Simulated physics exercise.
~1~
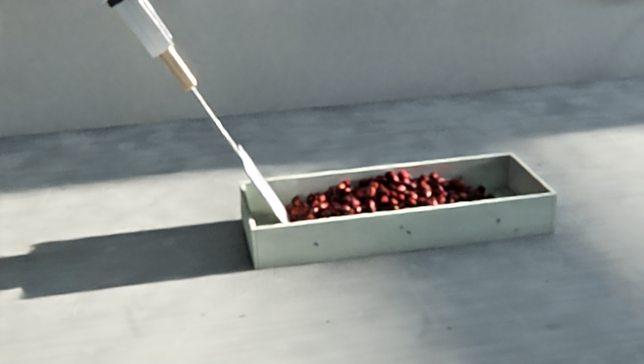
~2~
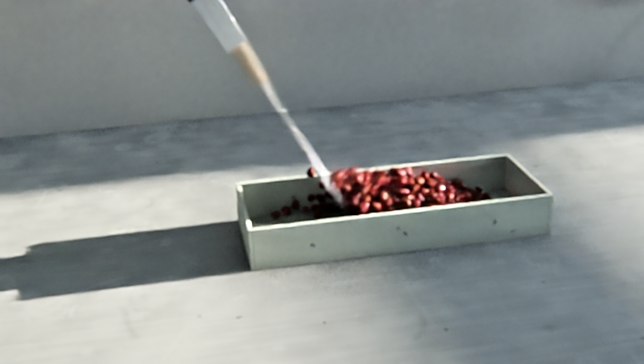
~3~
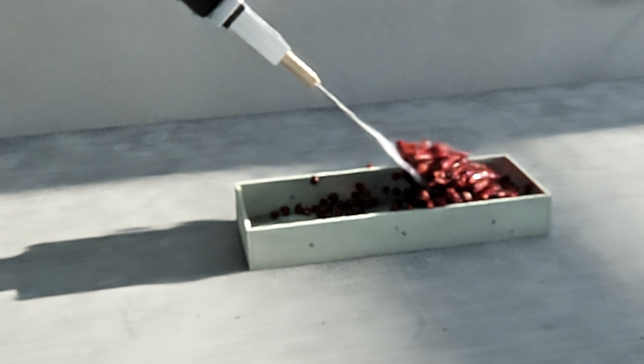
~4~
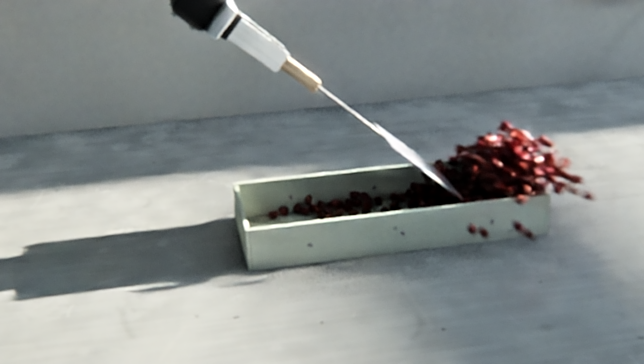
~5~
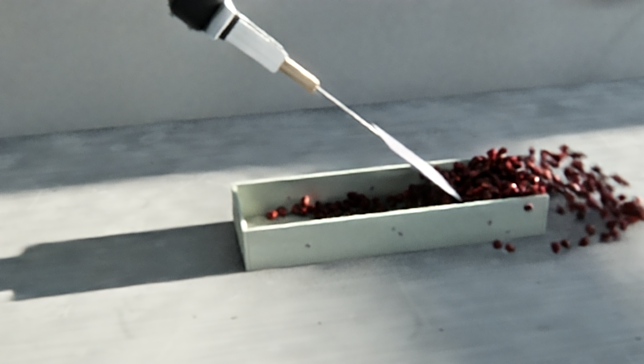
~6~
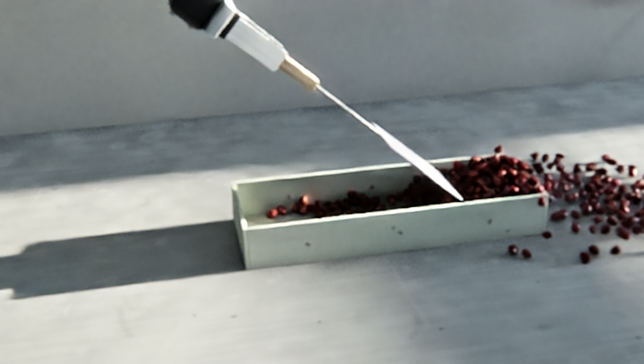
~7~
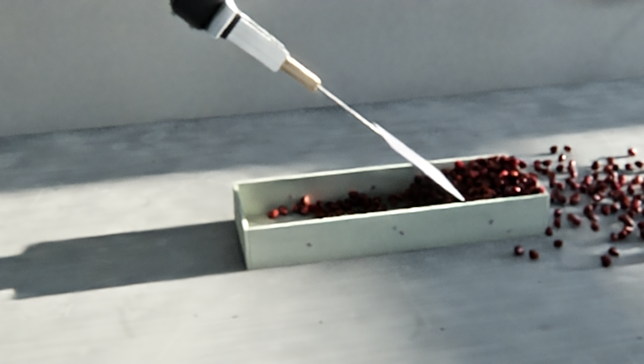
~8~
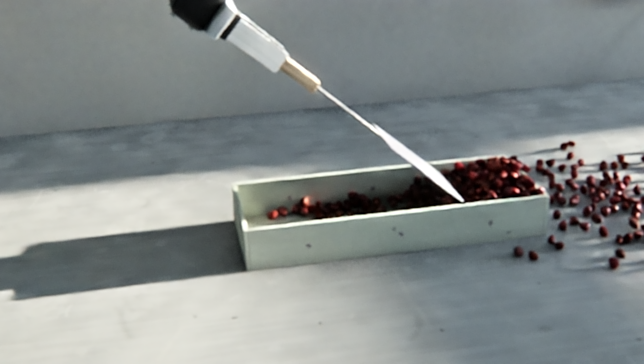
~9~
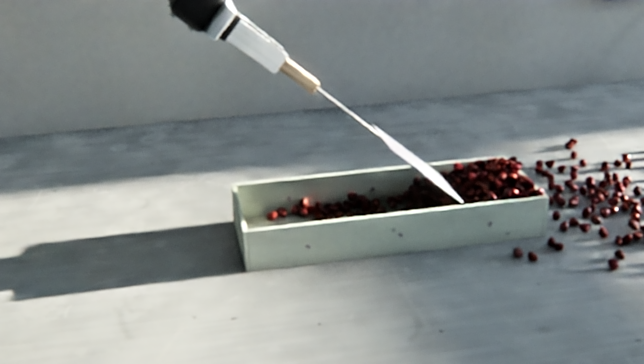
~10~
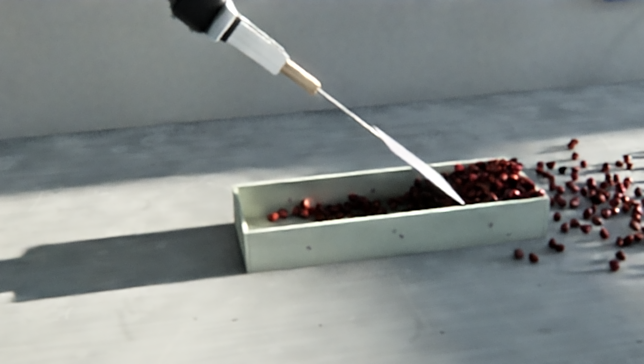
A robot arm with a white and black wrist holds a thin, pale spatula over a shallow, pale green tray of dark red beans, seen from slightly above on a sunlit grey surface before a plain wall. The blade starts at the tray's left end and sweeps right through the beans, piling them into a steep heap. Near the right end it tilts flatter and stops, and the heap surges over the rim. Beans scatter and roll across the surface to the right. The spatula stays still in the tray, with most beans inside and many strewn outside.
